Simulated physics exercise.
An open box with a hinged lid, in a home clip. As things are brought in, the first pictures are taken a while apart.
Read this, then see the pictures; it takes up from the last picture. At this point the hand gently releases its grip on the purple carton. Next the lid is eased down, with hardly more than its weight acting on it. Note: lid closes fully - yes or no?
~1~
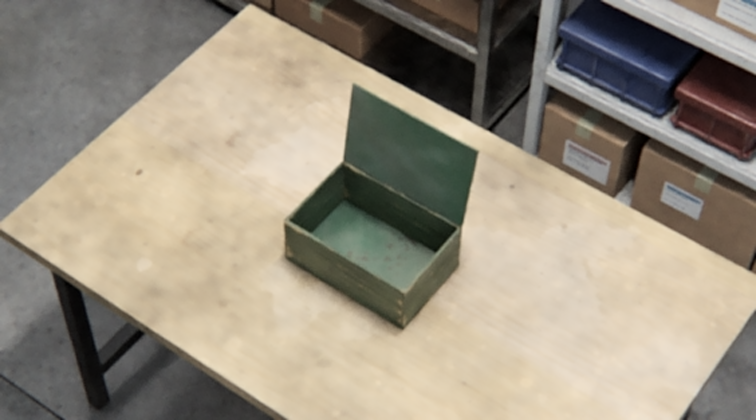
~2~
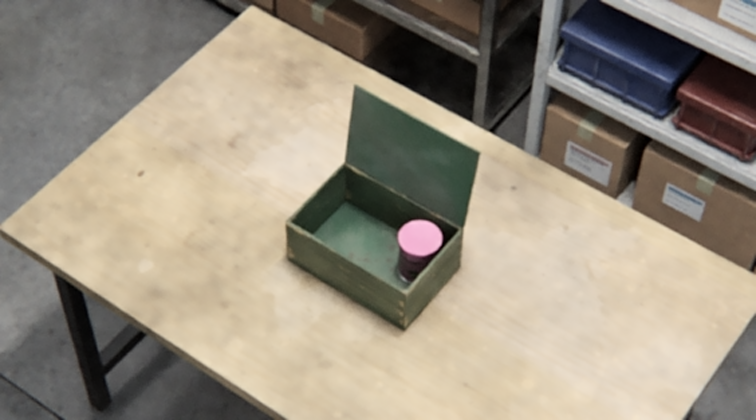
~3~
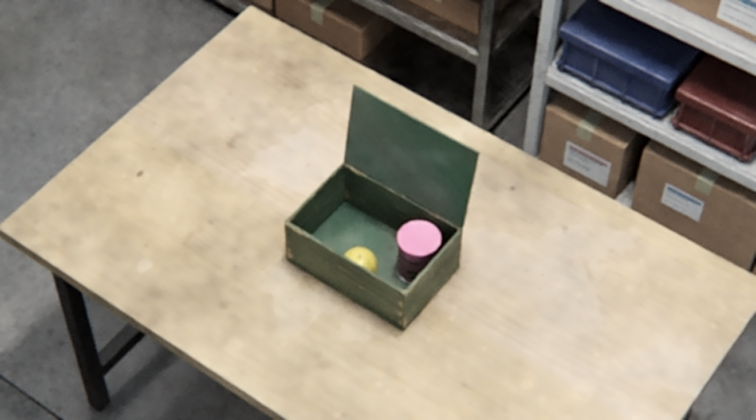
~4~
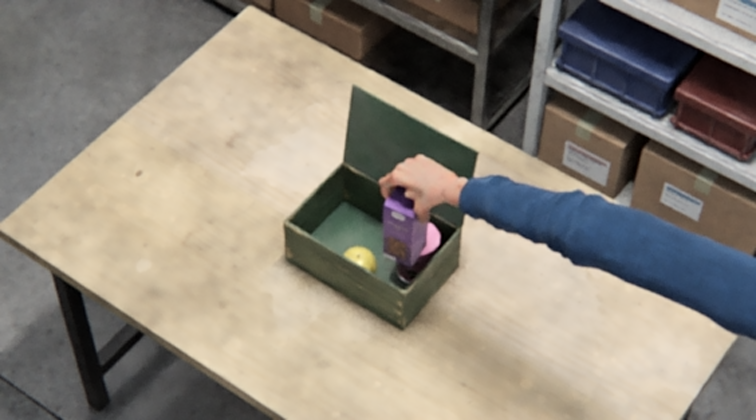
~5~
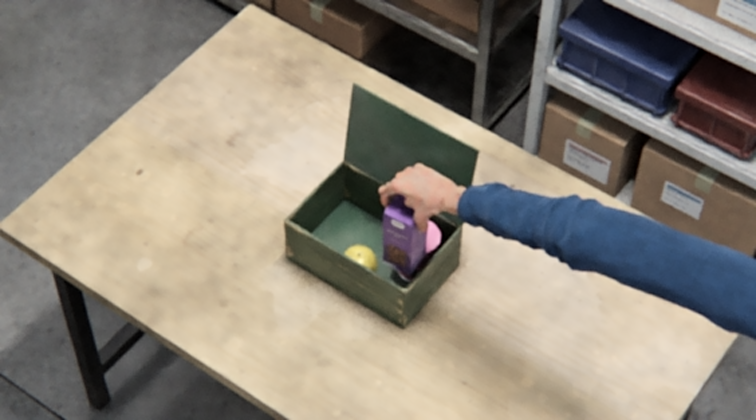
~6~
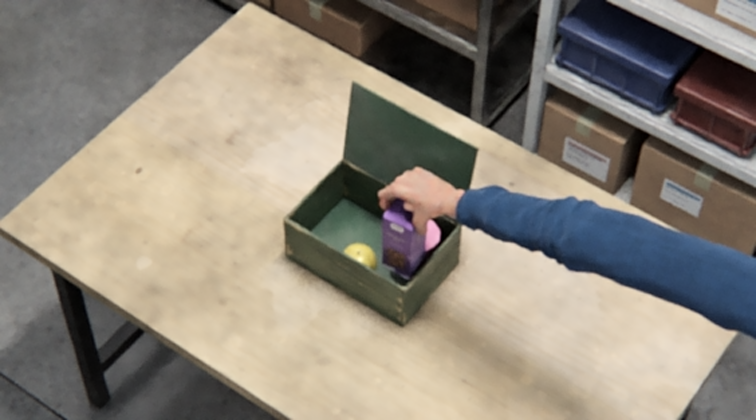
No.
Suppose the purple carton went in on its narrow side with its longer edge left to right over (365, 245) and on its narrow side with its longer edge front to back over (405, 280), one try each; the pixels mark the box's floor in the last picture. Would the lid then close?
The lid goes all the way down the first time and stays partly open the second time.
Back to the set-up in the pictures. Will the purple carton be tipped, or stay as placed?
The purple carton tips.
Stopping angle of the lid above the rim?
Roughly 20°.
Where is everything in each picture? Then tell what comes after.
In the first frame, the last thing is not in view yet.
In the second frame, the last thing is not in view yet; pink tin (419, 253).
In the third frame, the last thing is not in view yet; pink tin (418, 253).
In the fourth frame, still above its spot; purple carton (406, 226).
In the fifth frame, still above its spot; purple carton (405, 234).
In the sixth frame, in place under the hand; purple carton (405, 237).
Then, 1.00 s later than the last frame, lid starting down; purple carton tilted by 63° near (396, 263).
Then, 1.50 s later than the last frame, lid 65° above the rim; purple carton tilted by 63° near (396, 263).
Then, 1.80 s later than the last frame, lid 38° above the rim; purple carton tilted by 63° near (396, 263).
When it is over, lid 21° above the rim; lying over in the box, purple carton; the other 2 as before. End places, in pixels of the last picture, purple carton near (396, 263).
